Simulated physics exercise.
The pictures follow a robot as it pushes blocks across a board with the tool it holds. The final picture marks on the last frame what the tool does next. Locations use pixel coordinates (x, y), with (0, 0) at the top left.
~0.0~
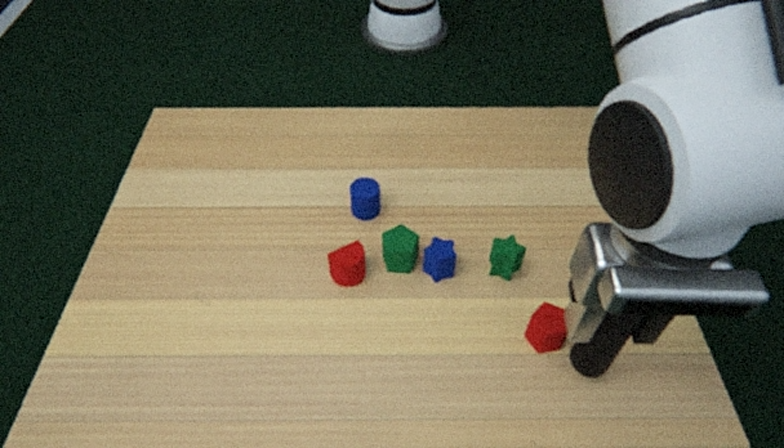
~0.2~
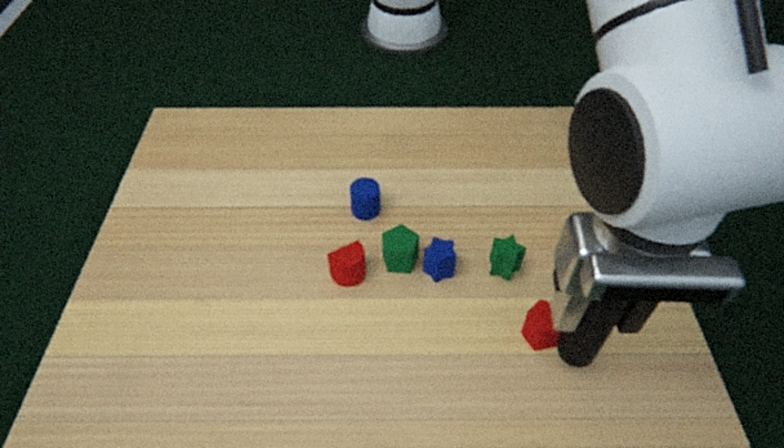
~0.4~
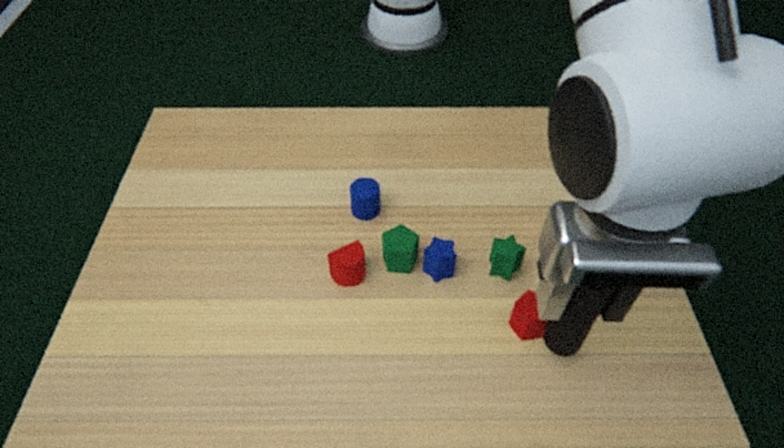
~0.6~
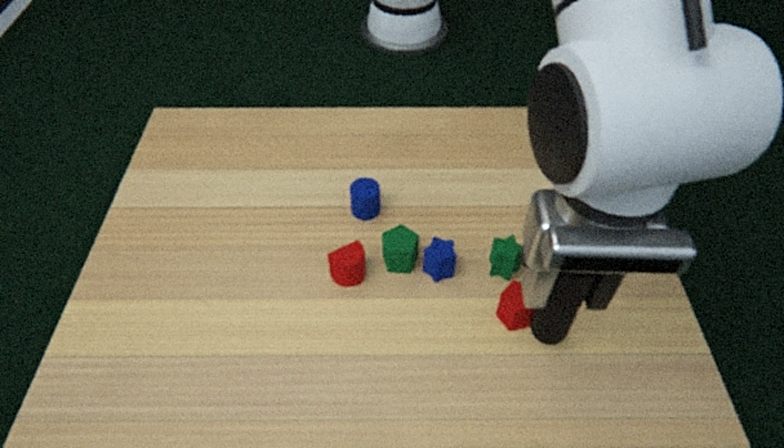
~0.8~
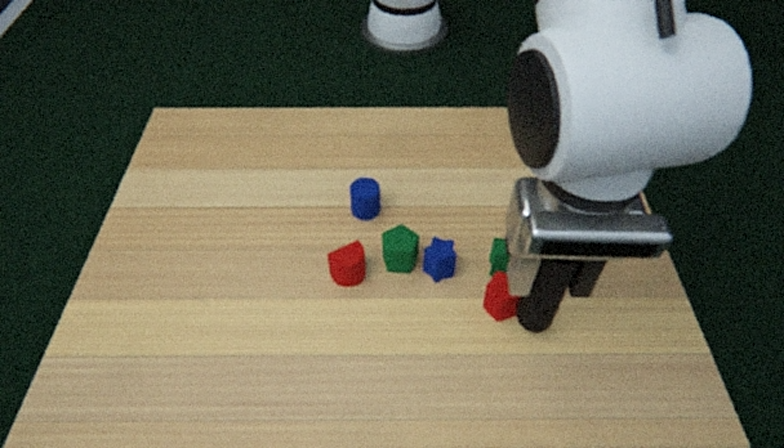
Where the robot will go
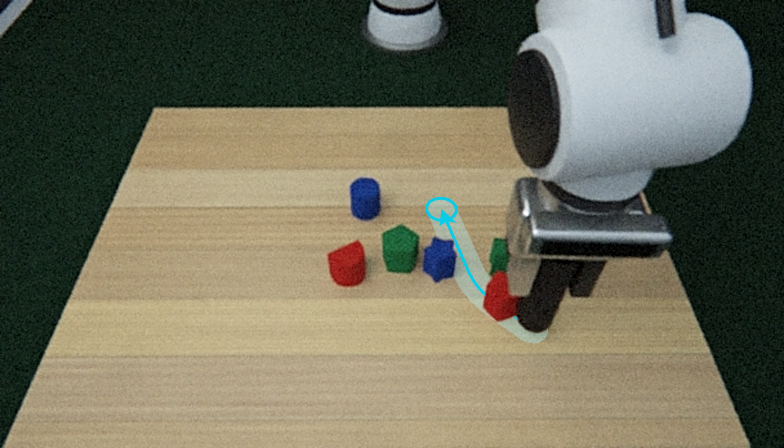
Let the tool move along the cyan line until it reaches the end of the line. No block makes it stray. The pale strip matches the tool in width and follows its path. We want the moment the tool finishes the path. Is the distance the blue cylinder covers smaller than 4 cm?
Yes.
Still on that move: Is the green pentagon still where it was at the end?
Answer: No.
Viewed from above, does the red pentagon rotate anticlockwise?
In short: Yes.
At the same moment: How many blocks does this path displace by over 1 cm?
In total, three or more blocks get moved by over 1 cm.
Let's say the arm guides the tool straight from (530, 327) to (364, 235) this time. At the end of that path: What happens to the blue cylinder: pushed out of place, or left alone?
Not moved.
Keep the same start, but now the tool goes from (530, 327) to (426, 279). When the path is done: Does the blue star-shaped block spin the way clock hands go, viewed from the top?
My answer is no.
Path on the board, from (530, 327) through (482, 291) and (458, 248) to (441, 209).
What follows on the original path. One third of the way, tool at (484, 282); green pentagon at (397, 238); blue star-shaped block at (429, 246), turned 15° clockwise; red pentagon at (458, 254), turned 35° anticlockwise.
Two thirds of the way, tool at (460, 238); green pentagon at (377, 235), turned 20° clockwise; blue star-shaped block at (409, 238), turned 30° anticlockwise; red pentagon at (430, 223), turned 75° anticlockwise.
At the end, tool at (442, 199); blue cylinder in place; green pentagon at (377, 235), turned 20° clockwise; blue star-shaped block at (409, 238), turned 30° anticlockwise; red pentagon at (427, 220), turned 85° anticlockwise.
